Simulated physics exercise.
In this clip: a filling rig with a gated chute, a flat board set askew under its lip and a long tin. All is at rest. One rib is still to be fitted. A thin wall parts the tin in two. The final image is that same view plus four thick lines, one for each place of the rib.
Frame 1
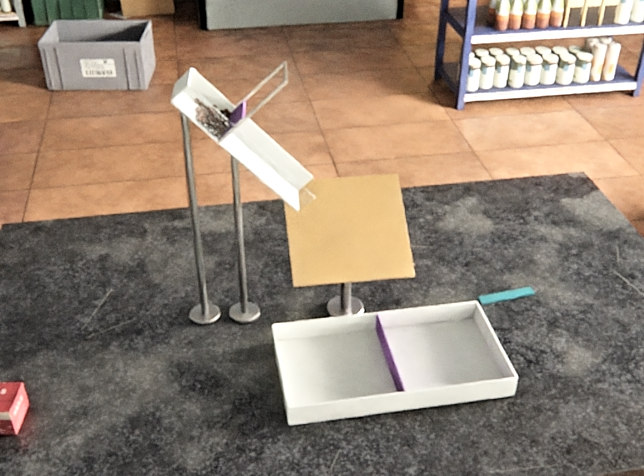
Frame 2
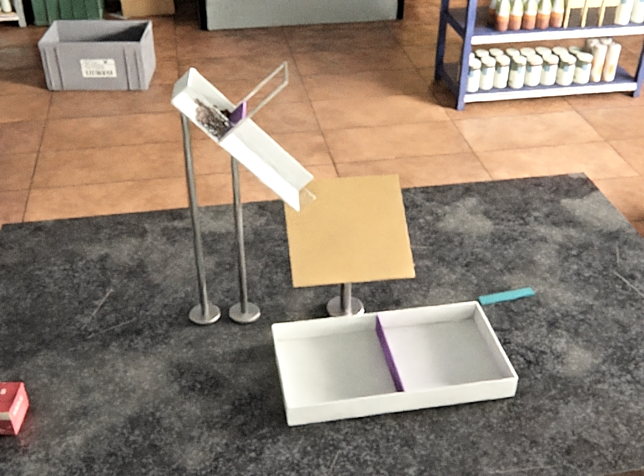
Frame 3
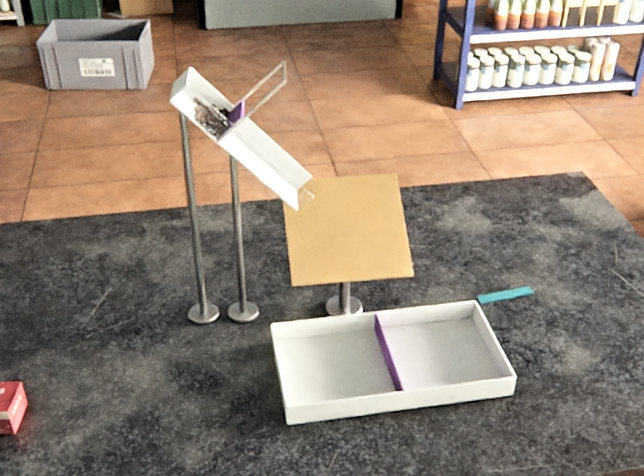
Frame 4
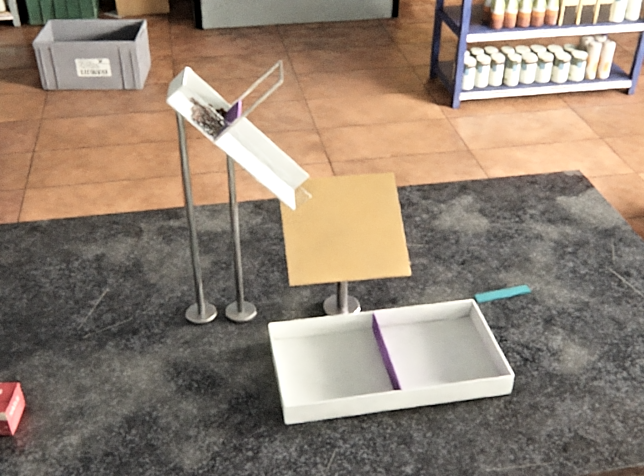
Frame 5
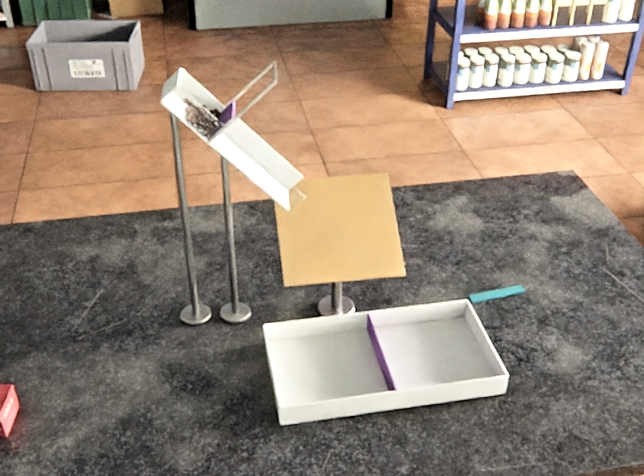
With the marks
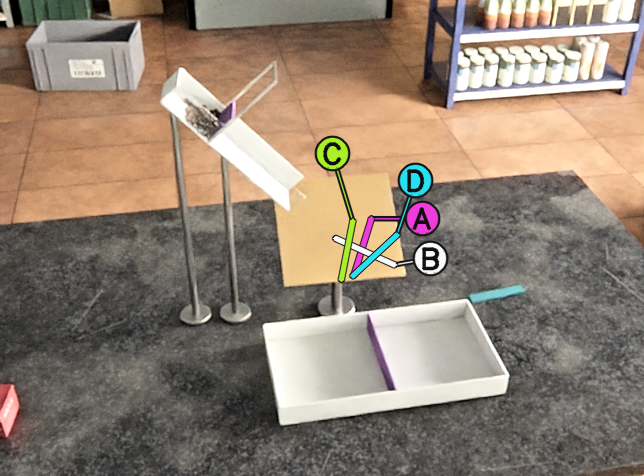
A dark, mottled stone-like tabletop stands in a room with terracotta floor tiles, seen from above, with a grey crate and a blue shelf of jars behind. A white chute on two metal posts holds dark berries behind a purple gate at upper left, beside a tilted tan board and a long white tin with a purple divider. Nothing on the table moves; the view shifts slightly, carrying everything a little leftward.
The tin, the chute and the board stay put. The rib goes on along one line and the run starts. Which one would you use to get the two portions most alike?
B is best.
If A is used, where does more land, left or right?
More lands on the left.
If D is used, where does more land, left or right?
Left.
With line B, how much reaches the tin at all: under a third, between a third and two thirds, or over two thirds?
Over two thirds.
On the marked copy, line A from (371, 218) to (353, 275); line B from (335, 238) to (394, 264); line C from (352, 221) to (341, 279); line D from (396, 235) to (352, 275).
If A is chosen, of what is caught, all but a few in the left half, a small share in the right.
If B is chosen, of what is caught, close to half in the left half, close to half in the right.
If C is chosen, of what is caught, all but a few in the left half, a small share in the right.
If D is chosen, of what is caught, all but a few in the left half, a small share in the right.
